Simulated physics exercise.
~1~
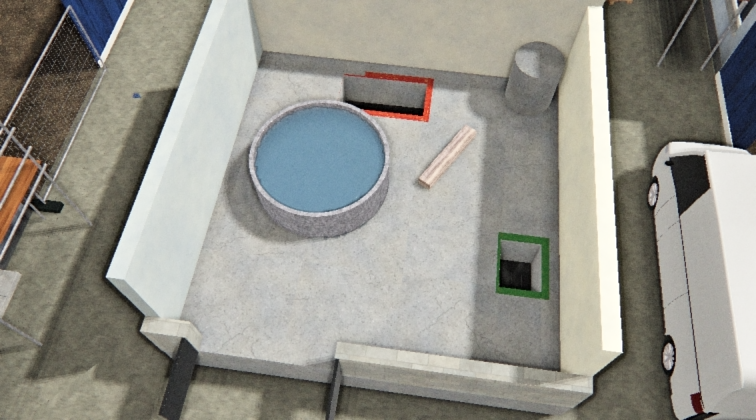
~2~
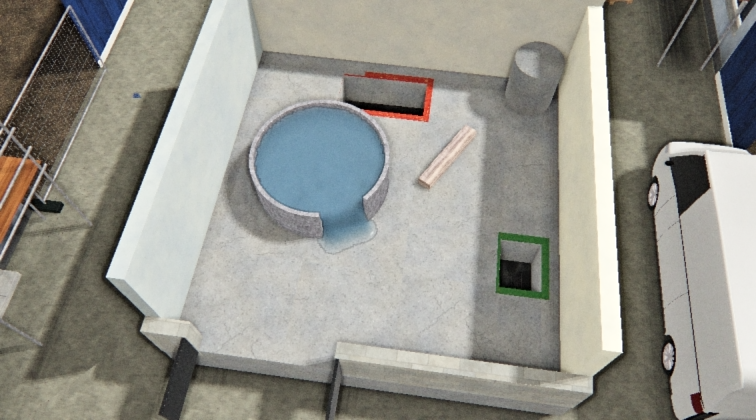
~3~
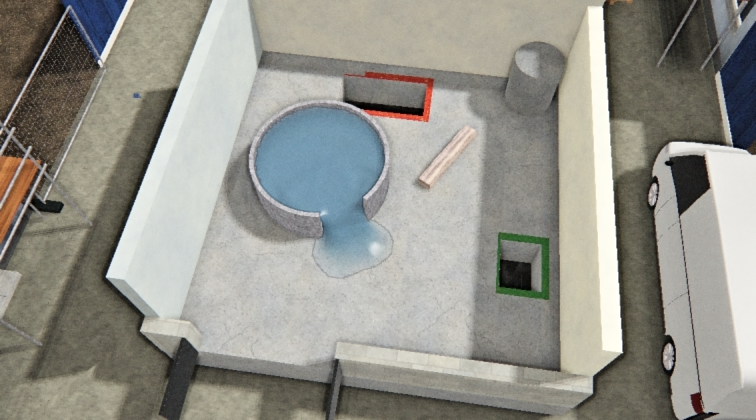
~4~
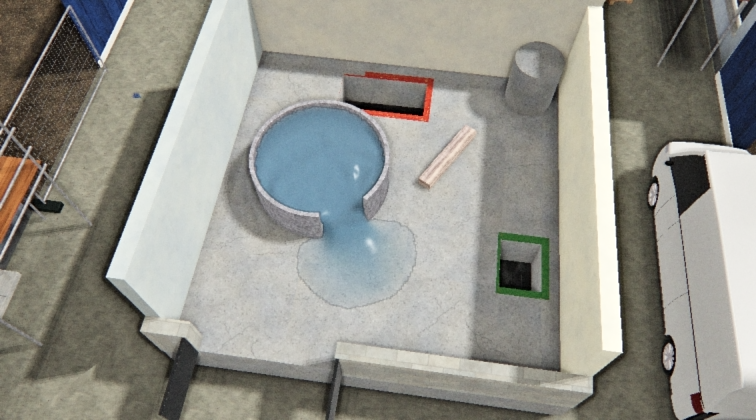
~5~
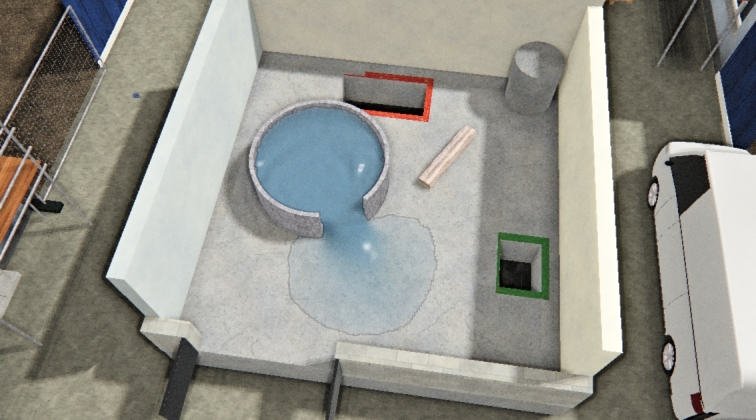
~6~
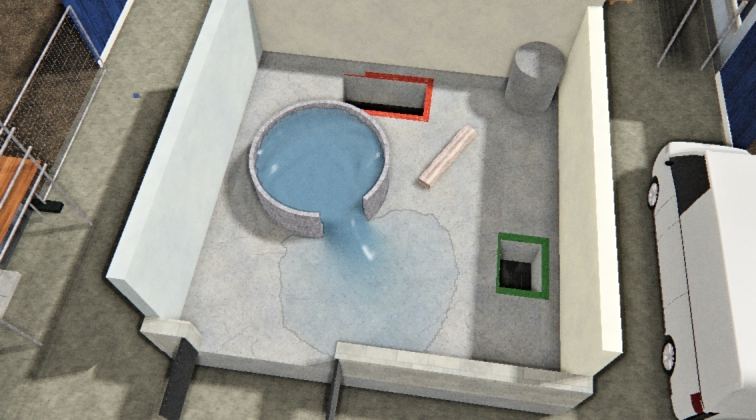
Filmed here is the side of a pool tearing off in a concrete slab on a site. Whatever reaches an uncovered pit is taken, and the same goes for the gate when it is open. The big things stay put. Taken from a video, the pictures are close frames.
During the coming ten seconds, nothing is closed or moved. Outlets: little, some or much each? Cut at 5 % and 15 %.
The gate: Much. The red pit: Little. The green pit: Much.
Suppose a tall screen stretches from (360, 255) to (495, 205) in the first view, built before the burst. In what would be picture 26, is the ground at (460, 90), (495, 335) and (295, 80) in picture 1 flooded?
As the points were listed, they come out taken by the flood, taken by the flood, and finally free from flooding.
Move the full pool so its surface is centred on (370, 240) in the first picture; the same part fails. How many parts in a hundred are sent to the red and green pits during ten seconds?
Tally in per cent - red pit 4; green pit 45.
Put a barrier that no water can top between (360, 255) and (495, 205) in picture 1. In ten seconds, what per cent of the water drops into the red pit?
Roughly 6 per cent ends up in the red pit.
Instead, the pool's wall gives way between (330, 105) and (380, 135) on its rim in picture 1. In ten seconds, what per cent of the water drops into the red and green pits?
The red pit gets 75 per cent and the green pit 2 per cent.
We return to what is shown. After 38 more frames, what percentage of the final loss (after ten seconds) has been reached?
Share gone by then: About 65 %.
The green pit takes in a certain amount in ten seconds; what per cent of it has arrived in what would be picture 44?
Working it through, I arrive at 60 %.
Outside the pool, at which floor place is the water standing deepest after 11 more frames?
Check roughly (543, 383).
A moment on, water covers 30 % of the floor; the gate 1 %, the red pit 0 %, the green pit 0 %.
Next, water covers 30 % of the floor; the gate 5 %, the red pit 0 %, the green pit 1 %.
Then, water covers 35 % of the floor; the gate 10 %, the red pit 0 %, the green pit 7 %.
Later, water covers 45 % of the floor; the gate 16 %, the red pit 0 %, the green pit 22 %.
In the end, water covers 50 % of the floor; the gate 20 %, the red pit 1 %, the green pit 37 %.
